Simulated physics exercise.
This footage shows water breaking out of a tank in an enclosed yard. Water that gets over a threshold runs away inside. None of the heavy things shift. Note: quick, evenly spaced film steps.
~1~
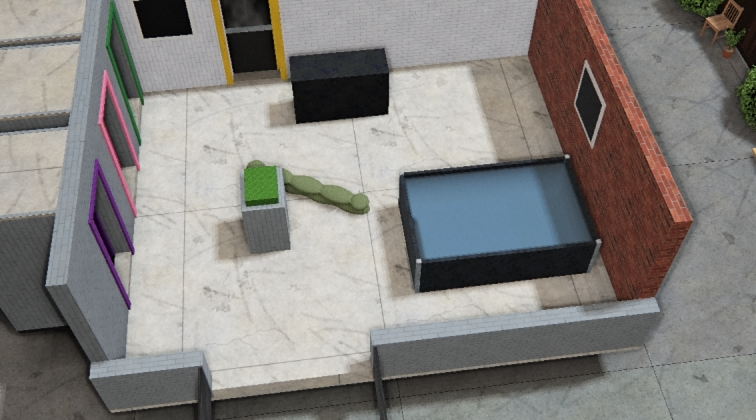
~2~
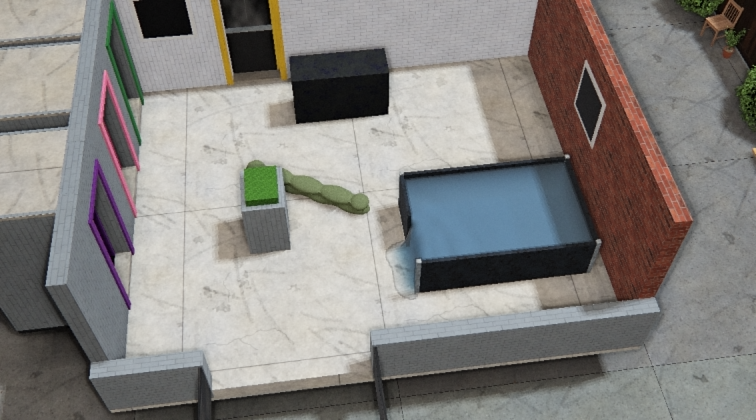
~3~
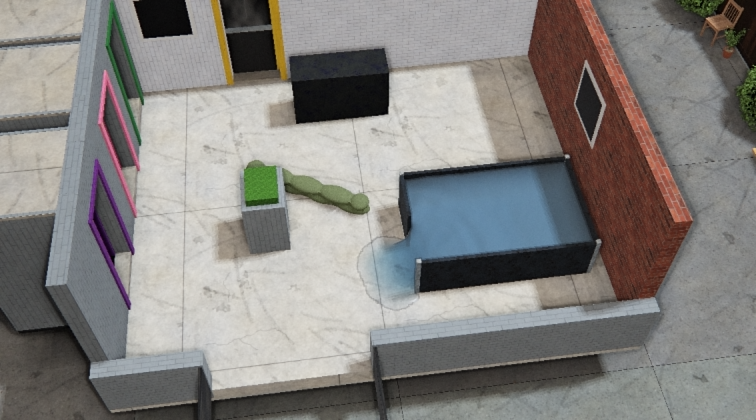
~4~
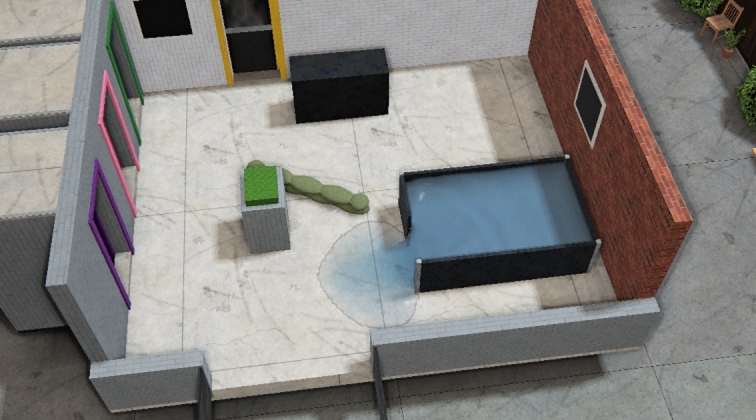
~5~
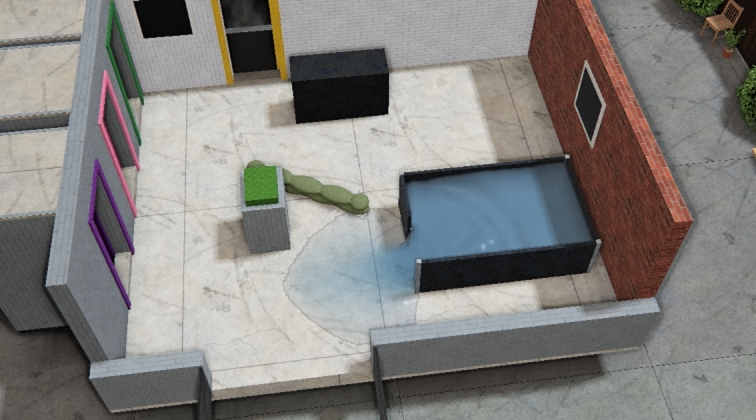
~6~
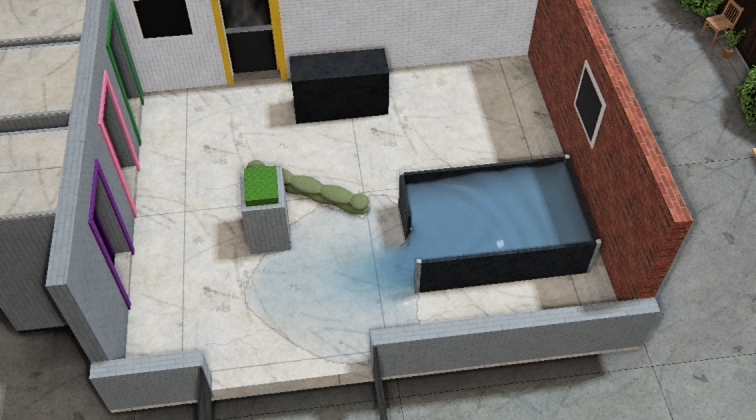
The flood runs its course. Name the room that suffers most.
Purple.
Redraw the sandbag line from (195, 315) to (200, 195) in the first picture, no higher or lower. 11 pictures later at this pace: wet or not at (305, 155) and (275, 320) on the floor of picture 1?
Taking them as asked, I'd call them swamped and swamped.
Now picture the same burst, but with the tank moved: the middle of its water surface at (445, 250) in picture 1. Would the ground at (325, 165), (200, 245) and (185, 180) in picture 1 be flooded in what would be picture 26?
Log, spots in order: Unwetted / taken by the flood / taken by the flood.
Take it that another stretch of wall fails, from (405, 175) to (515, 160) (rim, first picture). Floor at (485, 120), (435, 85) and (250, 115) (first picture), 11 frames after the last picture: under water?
In the order asked: Waterlogged, waterlogged, waterlogged.
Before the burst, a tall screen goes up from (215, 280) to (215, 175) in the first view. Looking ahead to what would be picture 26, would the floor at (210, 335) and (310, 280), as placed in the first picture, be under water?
Taking the two points in order, the first is swamped and the second is swamped.
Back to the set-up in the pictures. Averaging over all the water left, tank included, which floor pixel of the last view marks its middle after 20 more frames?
I reckon somewhere around (382, 256).
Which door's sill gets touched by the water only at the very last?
The yellow-painted one.
A moment on, water covers 25 % of the floor; purple door wet at the sill, nothing in, green door not reached, yellow door not reached, pink door not reached.
Next, water covers 35 % of the floor; purple door some in, green door not reached, yellow door not reached, pink door not reached.
Then, water covers 35 % of the floor; purple door a lot in, green door wet at the sill, nothing in, yellow door not reached, pink door wet at the sill, nothing in.
Later, water covers 50 % of the floor; purple door a lot in, green door wet at the sill, nothing in, yellow door wet at the sill, nothing in, pink door wet at the sill, nothing in.
In the end, water covers 65 % of the floor; purple door a lot in, green door wet at the sill, nothing in, yellow door a trickle in, pink door wet at the sill, nothing in; the purple door has let in the most.
